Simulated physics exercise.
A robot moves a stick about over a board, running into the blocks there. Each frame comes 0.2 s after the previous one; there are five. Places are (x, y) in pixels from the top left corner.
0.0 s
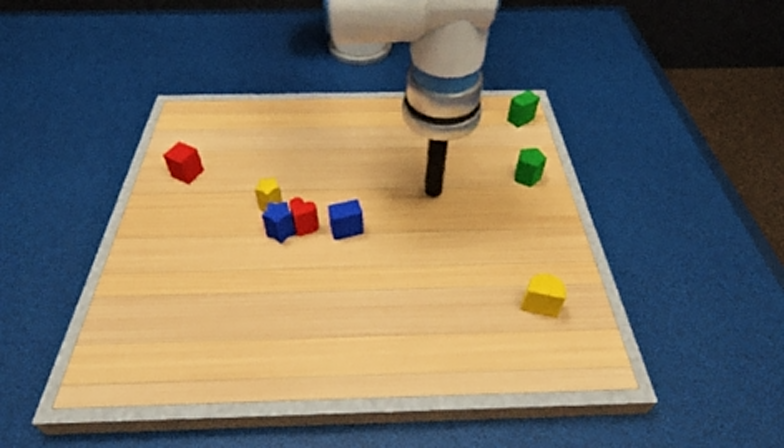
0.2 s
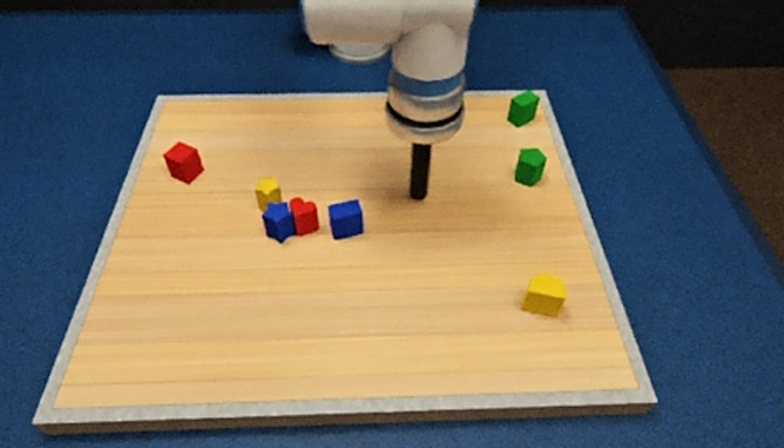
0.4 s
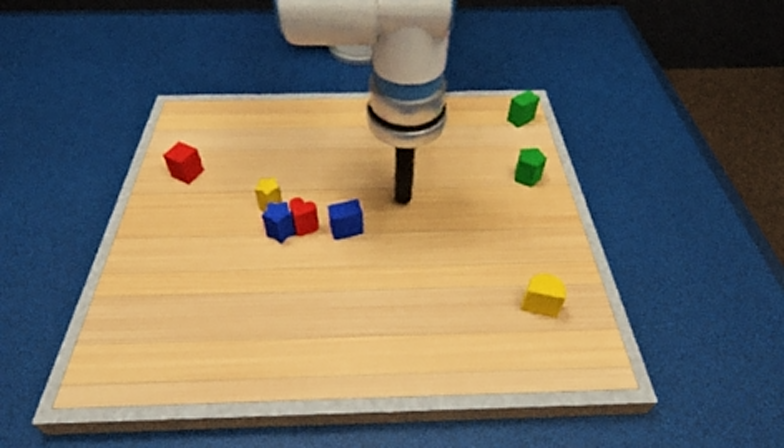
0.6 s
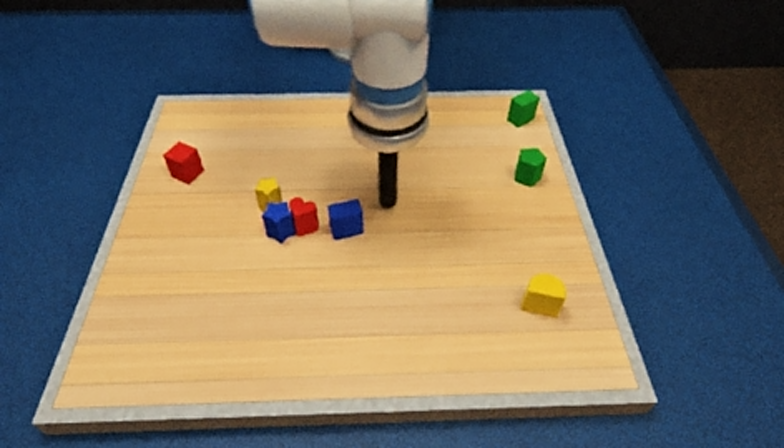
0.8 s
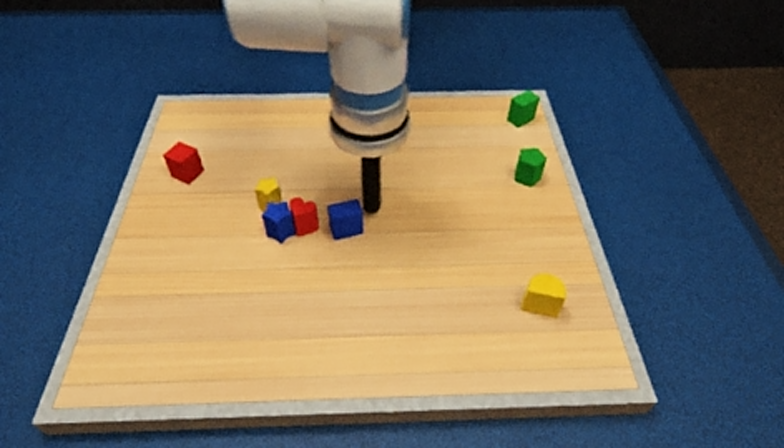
On a wooden board, a robot arm moves its black stick left toward a blue block.
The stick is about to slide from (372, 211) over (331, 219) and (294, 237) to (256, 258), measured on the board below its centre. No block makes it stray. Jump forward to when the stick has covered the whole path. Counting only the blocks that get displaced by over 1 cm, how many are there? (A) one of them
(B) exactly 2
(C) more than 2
B (exactly 2)
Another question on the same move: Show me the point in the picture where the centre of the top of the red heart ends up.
That would be at about pixel (233, 230).
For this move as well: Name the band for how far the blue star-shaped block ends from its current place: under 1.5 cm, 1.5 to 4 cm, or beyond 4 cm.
It will move more than 4 cm.
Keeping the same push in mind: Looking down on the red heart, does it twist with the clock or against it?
It twists clockwise.
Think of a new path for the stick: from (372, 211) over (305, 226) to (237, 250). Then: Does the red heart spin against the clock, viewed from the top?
Final answer: No.
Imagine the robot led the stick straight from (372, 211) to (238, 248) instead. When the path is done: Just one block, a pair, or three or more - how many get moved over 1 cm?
Blocks moved: Three or more.
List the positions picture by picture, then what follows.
The first frame shows tip of the stick at (433, 192), middles of tops, blue star-shaped block at (277, 211), red heart at (301, 206), blue oblong at (345, 208).
The second frame shows stick at (418, 195), nothing pushed.
The third frame shows stick at (403, 198), nothing pushed.
The fourth frame shows stick at (388, 202), nothing pushed.
The fifth frame shows stick at (372, 207), blue star-shaped block at (277, 211), red heart at (301, 206), blue oblong at (345, 208).
What follows on the original path. One third of the way, stick at (331, 215); nothing pushed yet.
Two thirds of the way, stick at (293, 233); blue star-shaped block at (243, 215), turned 30° clockwise; red heart at (266, 218), turned 25° clockwise.
At the end, stick at (255, 254); blue star-shaped block at (227, 212), turned 75° clockwise; red heart at (233, 230), turned 90° clockwise; blue oblong unmoved.
